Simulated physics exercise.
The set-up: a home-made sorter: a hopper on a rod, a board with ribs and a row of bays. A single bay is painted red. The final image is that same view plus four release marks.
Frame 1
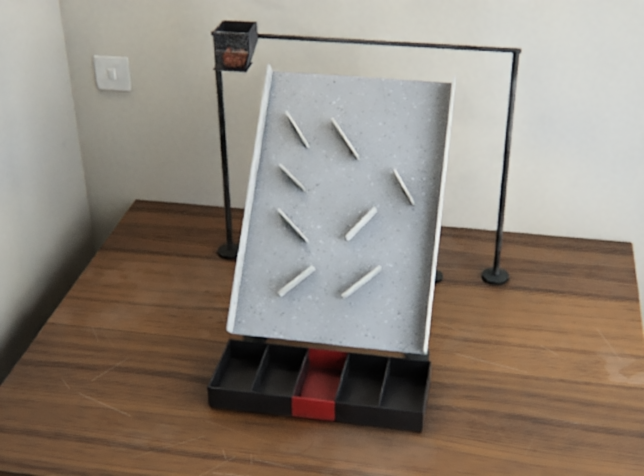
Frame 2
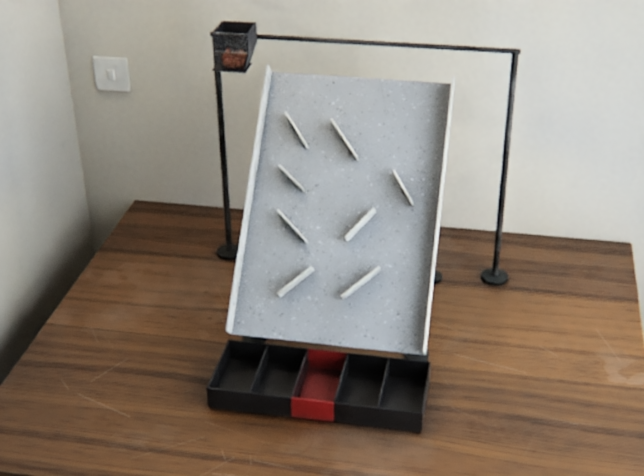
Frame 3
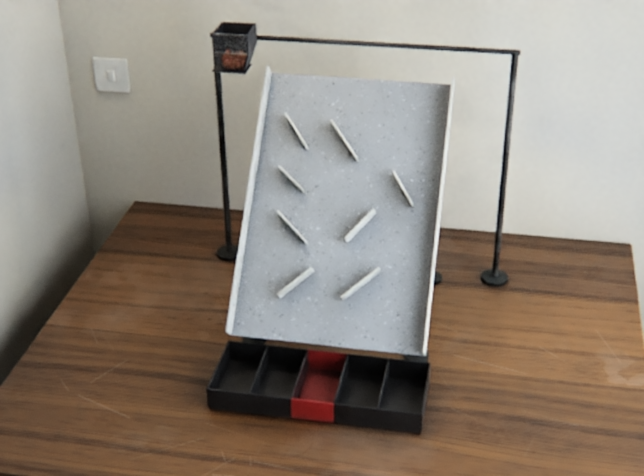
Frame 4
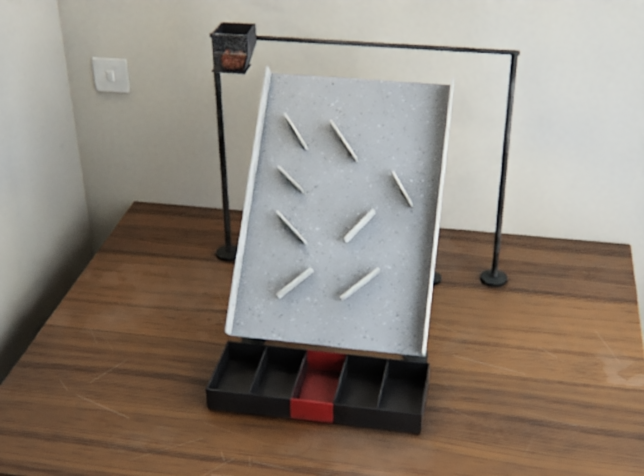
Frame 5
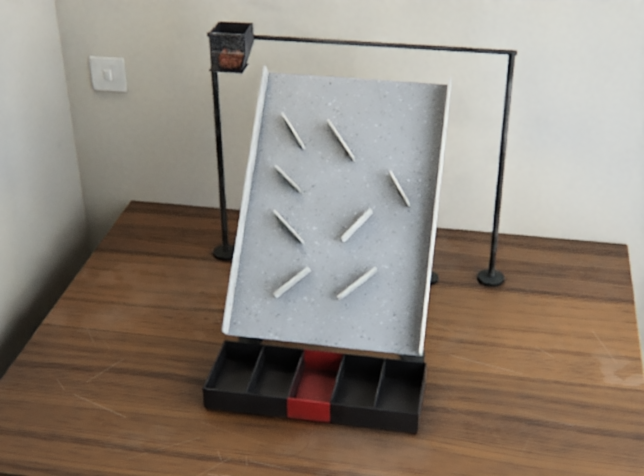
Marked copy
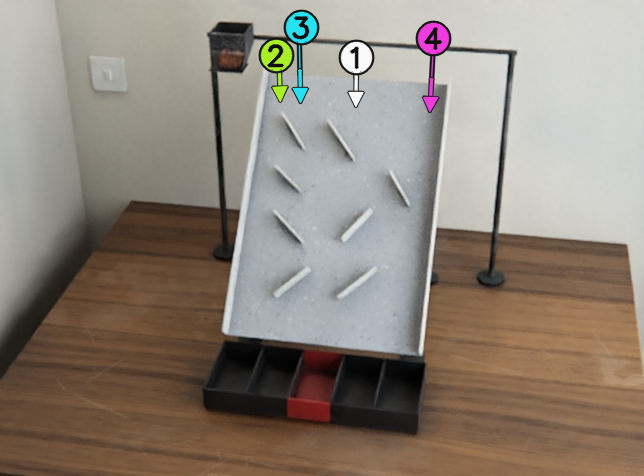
The clip opens on a pale, ribbed board leaning on a wooden table, with a dark hopper of reddish-brown material at upper left and a row of black bays below, the middle one red. Nothing in the set-up moves; the view only drifts very slightly by the close.
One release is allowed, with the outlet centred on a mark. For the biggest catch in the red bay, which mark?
Take 3.
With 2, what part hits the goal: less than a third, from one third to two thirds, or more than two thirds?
Mark 2 gives less than a third.
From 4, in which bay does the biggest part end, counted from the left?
The fifth from the left.
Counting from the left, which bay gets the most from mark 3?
The third.
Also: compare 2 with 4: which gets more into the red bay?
That would be 2.
On the marked copy, mark 1 meets the board at (355, 101); mark 2 meets the board at (280, 96); mark 3 meets the board at (300, 97); mark 4 meets the board at (430, 106).
For mark 1, a small part in the red bay, most in other bays, a small part outside the box.
For mark 2, about a quarter in the red bay, most in other bays, a stray few outside the box.
For mark 3, about two thirds in the red bay, about a third in other bays.
For mark 4, a stray few in the red bay, nearly all in other bays, a small part outside the box.
